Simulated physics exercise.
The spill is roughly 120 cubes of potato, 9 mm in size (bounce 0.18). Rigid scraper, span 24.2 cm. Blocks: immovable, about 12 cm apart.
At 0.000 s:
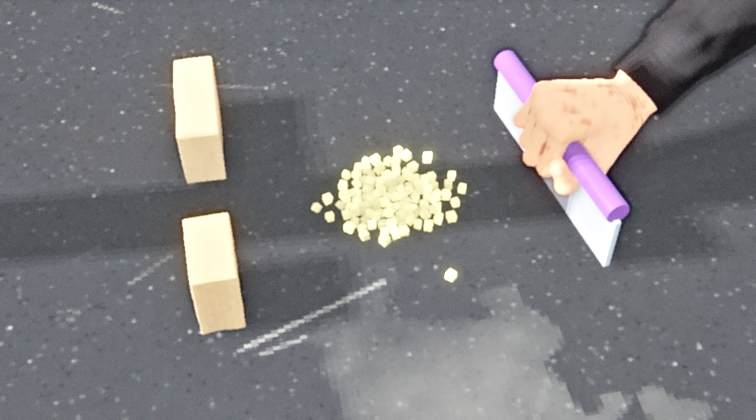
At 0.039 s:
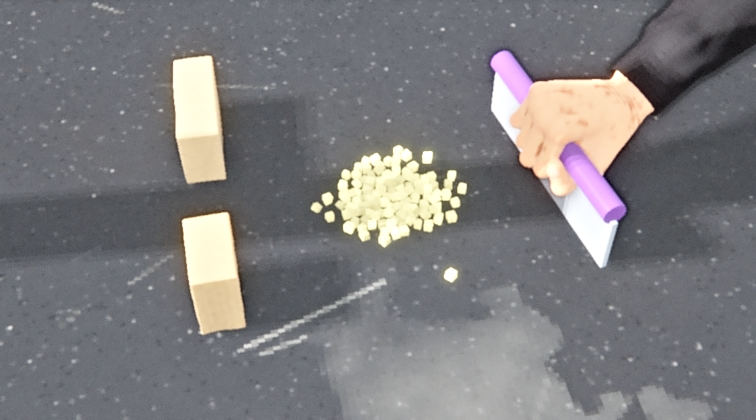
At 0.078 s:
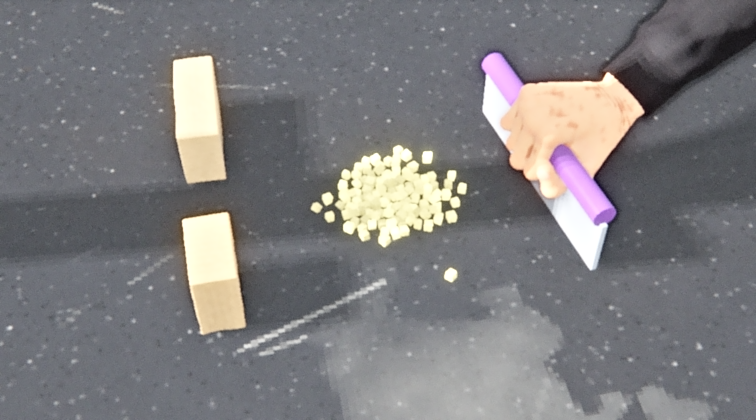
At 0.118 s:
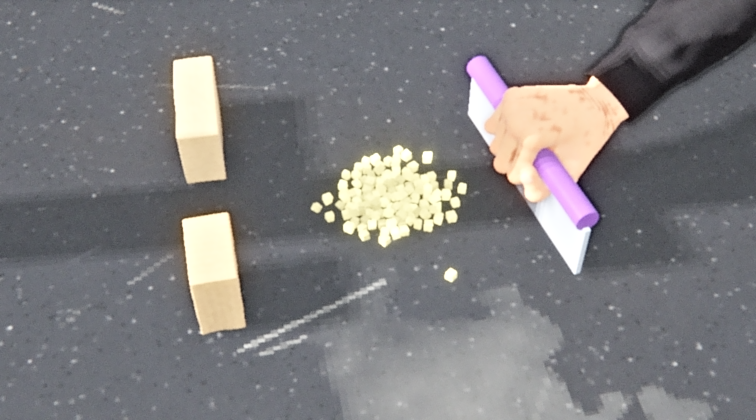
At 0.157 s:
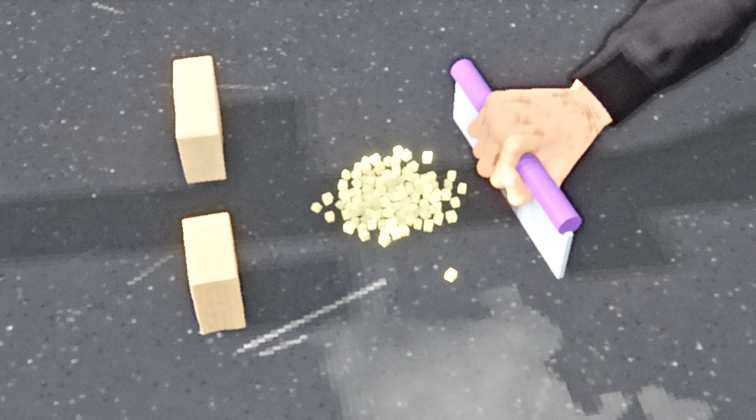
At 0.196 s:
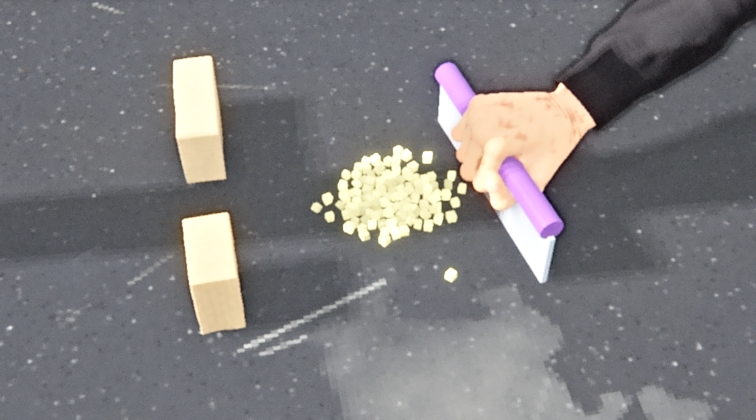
On a dark speckled surface, a hand gripping a purple-handled scraper slid it leftwards towards a scattered heap of small pale yellow cubes, while the heap and two wooden blocks on the left stayed still.
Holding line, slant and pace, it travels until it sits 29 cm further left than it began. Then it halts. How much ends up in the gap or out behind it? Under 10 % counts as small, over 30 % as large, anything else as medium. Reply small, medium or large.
Medium.
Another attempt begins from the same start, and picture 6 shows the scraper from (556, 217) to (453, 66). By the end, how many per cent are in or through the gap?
At rest, 0 percent has gone in or through the gap.
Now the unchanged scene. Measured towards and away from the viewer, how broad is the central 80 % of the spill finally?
14 cm.
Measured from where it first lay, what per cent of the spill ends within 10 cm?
0% or thereabouts.
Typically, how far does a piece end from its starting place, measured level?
Level distance: Near 16 cm.
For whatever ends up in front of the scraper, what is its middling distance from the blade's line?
Typical distance: Close to 3 cm.
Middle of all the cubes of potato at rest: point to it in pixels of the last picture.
I'd say close to (244, 231) in the last picture.
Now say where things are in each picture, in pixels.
Scraper from (614, 229) to (503, 75); moved 0.0 cm; pieces shifted so far, 0; middle of the spill at (396, 197); block at (210, 248); block at (195, 96), in the first frame.
Scraper from (611, 229) to (500, 75); moved 0.3 cm; pieces shifted so far, 0; middle of the spill at (396, 197), in the second frame.
Scraper from (601, 232) to (491, 77); moved 1.4 cm; pieces shifted so far, 0; middle of the spill at (396, 197), in the third frame.
Scraper from (584, 236) to (476, 80); moved 3.1 cm; pieces shifted so far, 0; middle of the spill at (396, 197), in the fourth frame.
Scraper from (566, 241) to (460, 84); moved 4.9 cm; pieces shifted so far, 0; middle of the spill at (396, 197), in the fifth frame.
Scraper from (549, 245) to (445, 87); moved 6.7 cm; pieces shifted so far, 0; middle of the spill at (396, 197); block at (210, 248); block at (195, 96). Its speed is about 0.46 m/s, heading 6 degrees towards the viewer, in the sixth frame.
After 0.45 s, scraper 18 cm from its start, spill 12 cm wide; held up before the blocks 100 %.
After 0.71 s, scraper 29 cm from its start, spill 16 cm wide; in or through the gap 10 %, held up before the blocks 90 %.
After 0.93 s, scraper 29 cm from its start, spill 16 cm wide; in or through the gap 20 %, held up before the blocks 80 %.
At rest (1.3 s), in or through the gap 20 %, round the near block 0 %, round the far block 0 %, held up before the blocks 75 %.
